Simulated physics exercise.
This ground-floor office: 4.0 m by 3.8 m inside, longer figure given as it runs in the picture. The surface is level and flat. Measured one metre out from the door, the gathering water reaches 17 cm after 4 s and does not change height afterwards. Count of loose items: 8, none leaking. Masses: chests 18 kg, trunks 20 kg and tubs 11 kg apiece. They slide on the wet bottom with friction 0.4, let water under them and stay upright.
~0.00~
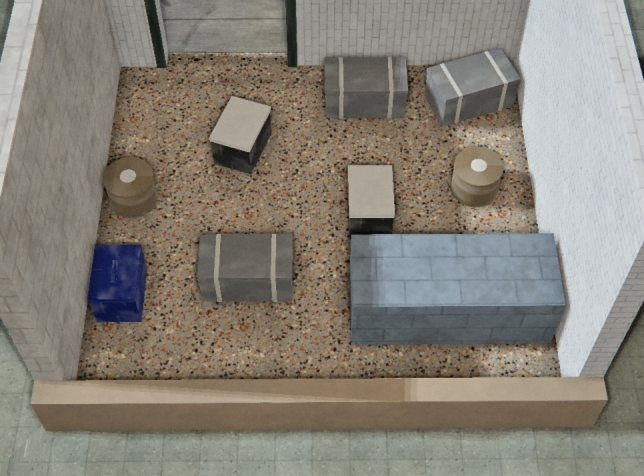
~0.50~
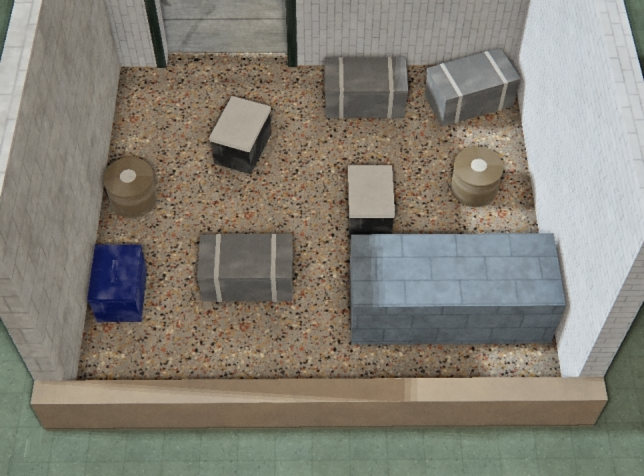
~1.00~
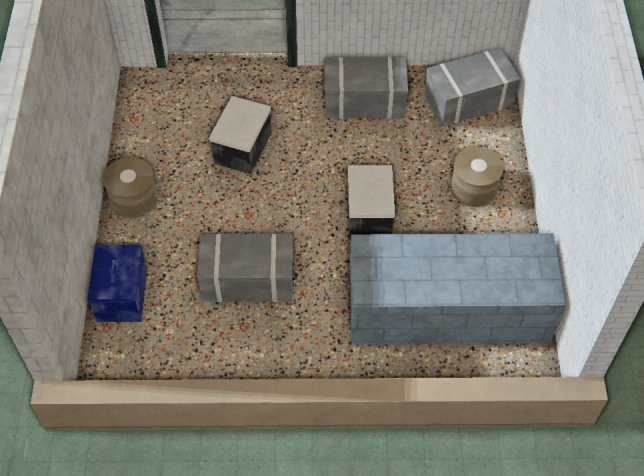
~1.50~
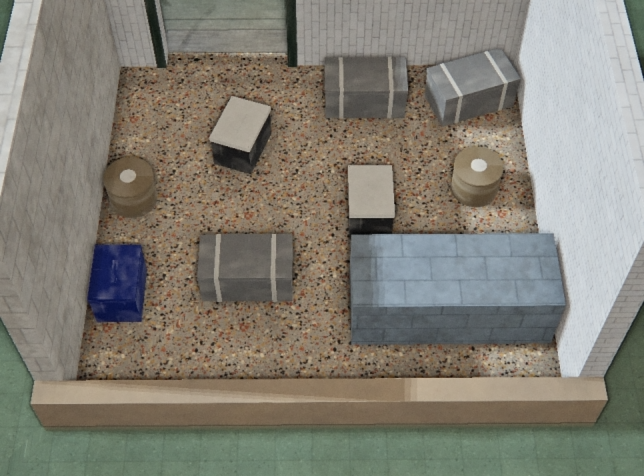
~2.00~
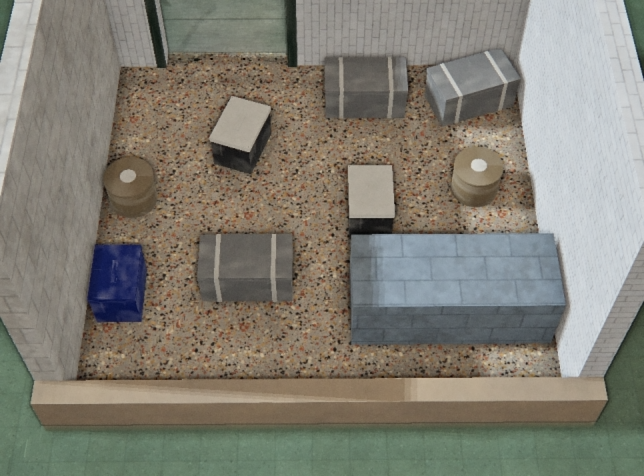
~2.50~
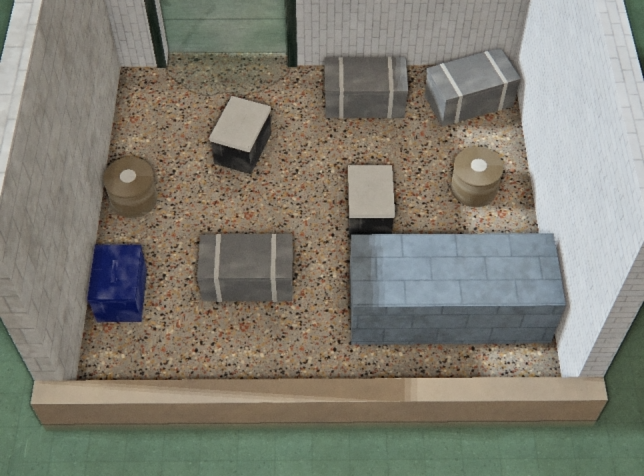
In a walled room with a speckled floor, the blue chest, strapped trunks, round tubs and big block all stayed put, while greenish water rose outside and finally crept in a little at the doorway.
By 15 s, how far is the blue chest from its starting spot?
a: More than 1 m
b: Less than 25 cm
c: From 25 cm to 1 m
More than 1 m (a).
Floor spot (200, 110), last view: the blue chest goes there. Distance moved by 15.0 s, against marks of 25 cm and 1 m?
Answer: It covers a big distance.
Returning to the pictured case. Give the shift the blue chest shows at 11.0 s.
Displacement near 200 cm.
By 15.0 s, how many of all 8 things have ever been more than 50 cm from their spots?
The tally stands at 6.
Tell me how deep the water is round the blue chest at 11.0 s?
11 cm, roughly.
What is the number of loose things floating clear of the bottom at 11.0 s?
It comes to 4.
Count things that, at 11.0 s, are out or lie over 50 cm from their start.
The number comes to 4.
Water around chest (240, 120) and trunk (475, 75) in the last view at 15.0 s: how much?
Some 14 cm at the first, some 11 cm at the second.
After 3.5 s the blue chest is near (115, 272), 0.0 m from its start, aground; 0 afloat.
After 6.8 s the blue chest is near (125, 298), 0.3 m from its start, aground; 1 afloat.
After 11.0 s the blue chest is near (316, 345), 1.8 m from its start, afloat; 4 afloat.
After 15.0 s the blue chest is near (447, 353), 2.9 m from its start, afloat; 8 afloat.
